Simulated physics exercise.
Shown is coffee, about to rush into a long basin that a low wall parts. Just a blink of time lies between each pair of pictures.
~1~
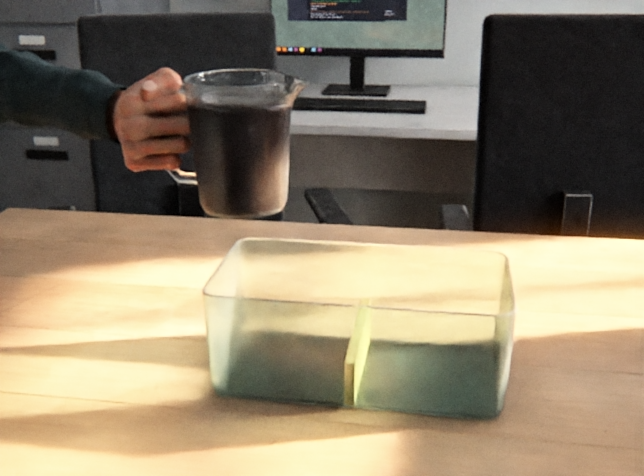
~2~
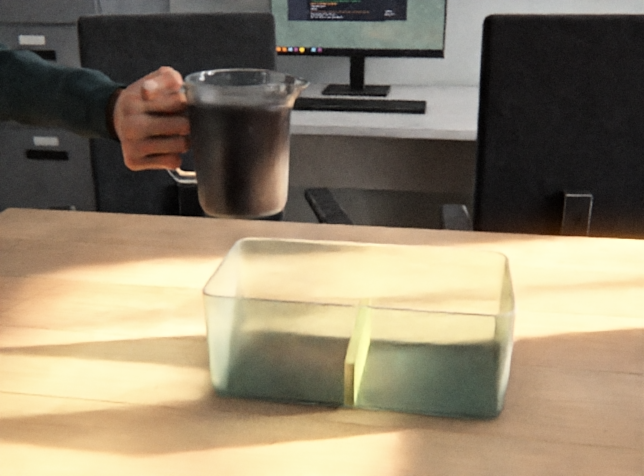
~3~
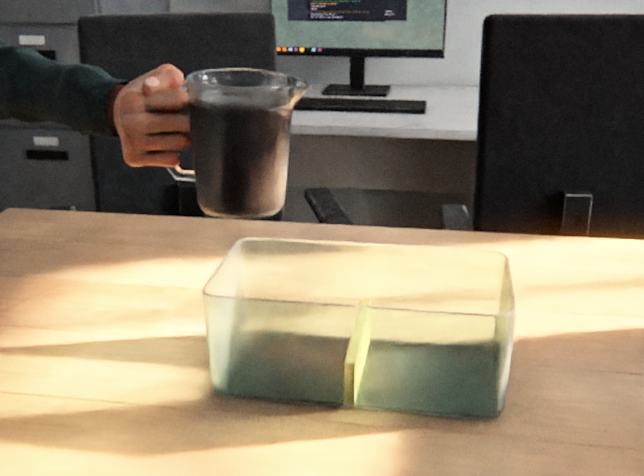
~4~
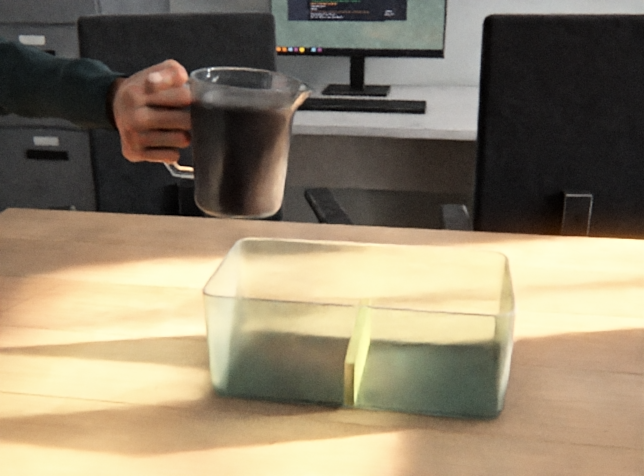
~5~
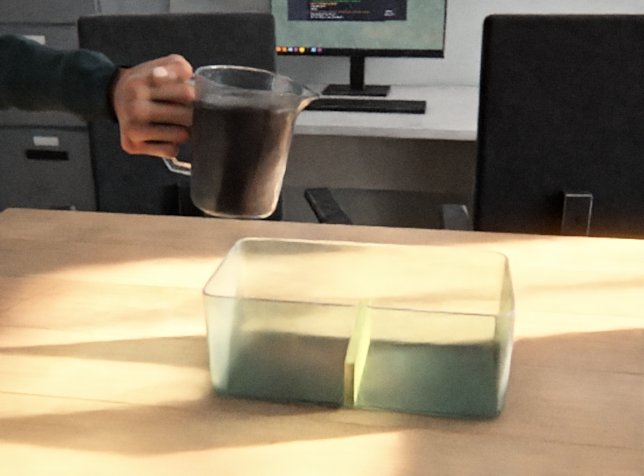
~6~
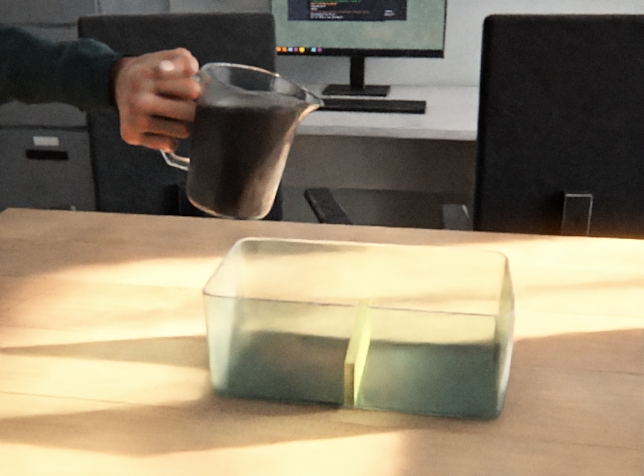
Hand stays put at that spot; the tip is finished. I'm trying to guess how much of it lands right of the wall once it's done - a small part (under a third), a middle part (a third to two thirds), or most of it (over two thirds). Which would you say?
I'd say most of it, over two thirds.
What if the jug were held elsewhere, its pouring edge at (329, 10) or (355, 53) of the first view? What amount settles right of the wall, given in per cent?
The first start gives some 95 %, the second some 95 %.
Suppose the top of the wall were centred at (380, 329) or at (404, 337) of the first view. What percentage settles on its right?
Around 50 percent in try one and around 10 percent in try two.
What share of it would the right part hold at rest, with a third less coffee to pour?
It would be somewhere near 70 %.
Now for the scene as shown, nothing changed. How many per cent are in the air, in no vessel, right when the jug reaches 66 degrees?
15 %.
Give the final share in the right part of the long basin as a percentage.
Close to 80 per cent.
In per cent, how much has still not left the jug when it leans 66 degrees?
Around 80 in a hundred has not poured out yet.
A moment on, the jug is tipped part way and 80 per cent is still to pour, 0 is left of the wall and 6 right of it.
Next, the jug is tipped on its side and 32 per cent is still to pour, 2 is left of the wall and 49 right of it.
Then the jug is tipped right over and 3 per cent is still to pour, 14 is left of the wall and 79 right of it.
Later the jug is tipped right over and 0 per cent is still to pour, 20 is left of the wall and 79 right of it.
In the end 20 per cent lies left of the wall, 80 right of it and 1 outside.
